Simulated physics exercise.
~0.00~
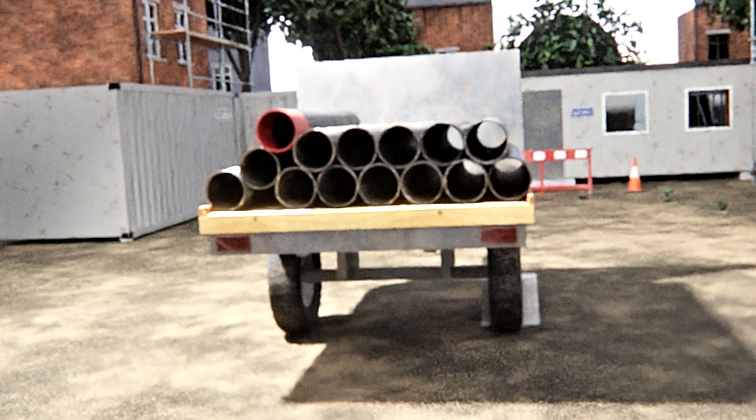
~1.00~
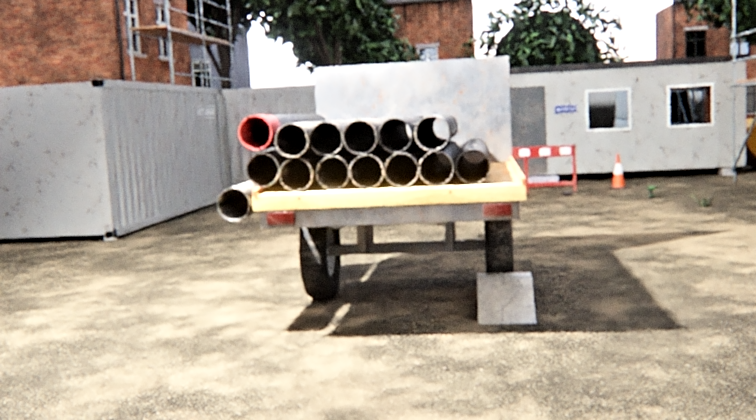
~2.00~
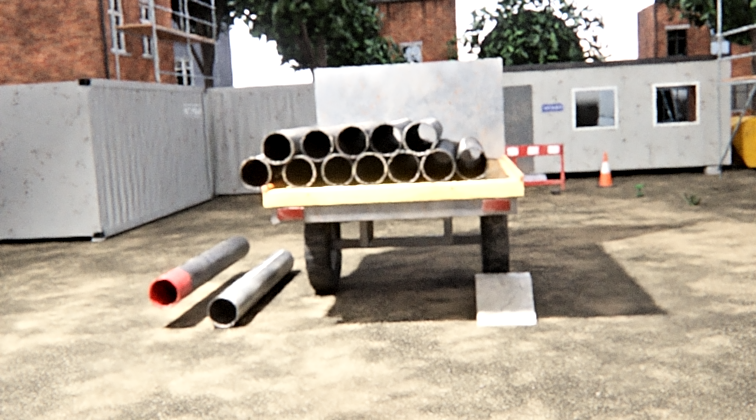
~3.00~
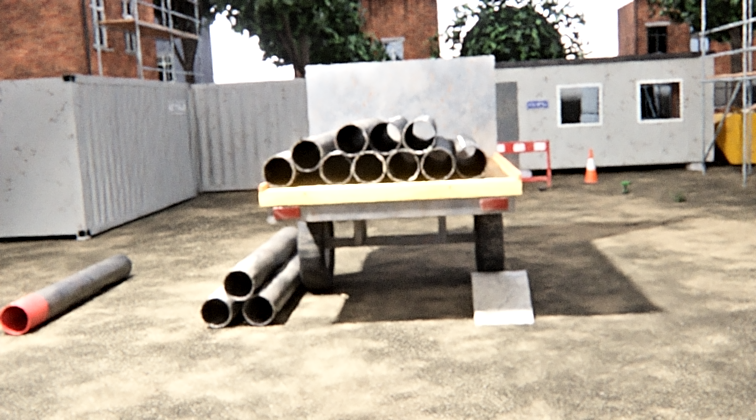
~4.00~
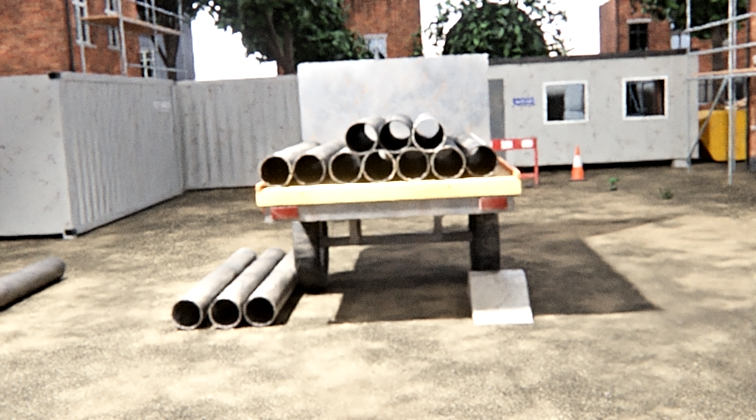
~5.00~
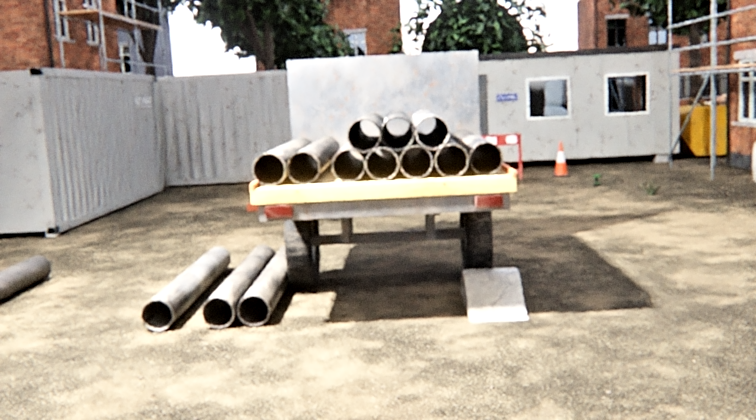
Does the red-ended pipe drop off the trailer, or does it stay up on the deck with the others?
The red-ended pipe drops off the left side of the trailer and rolls away to the left across the ground.
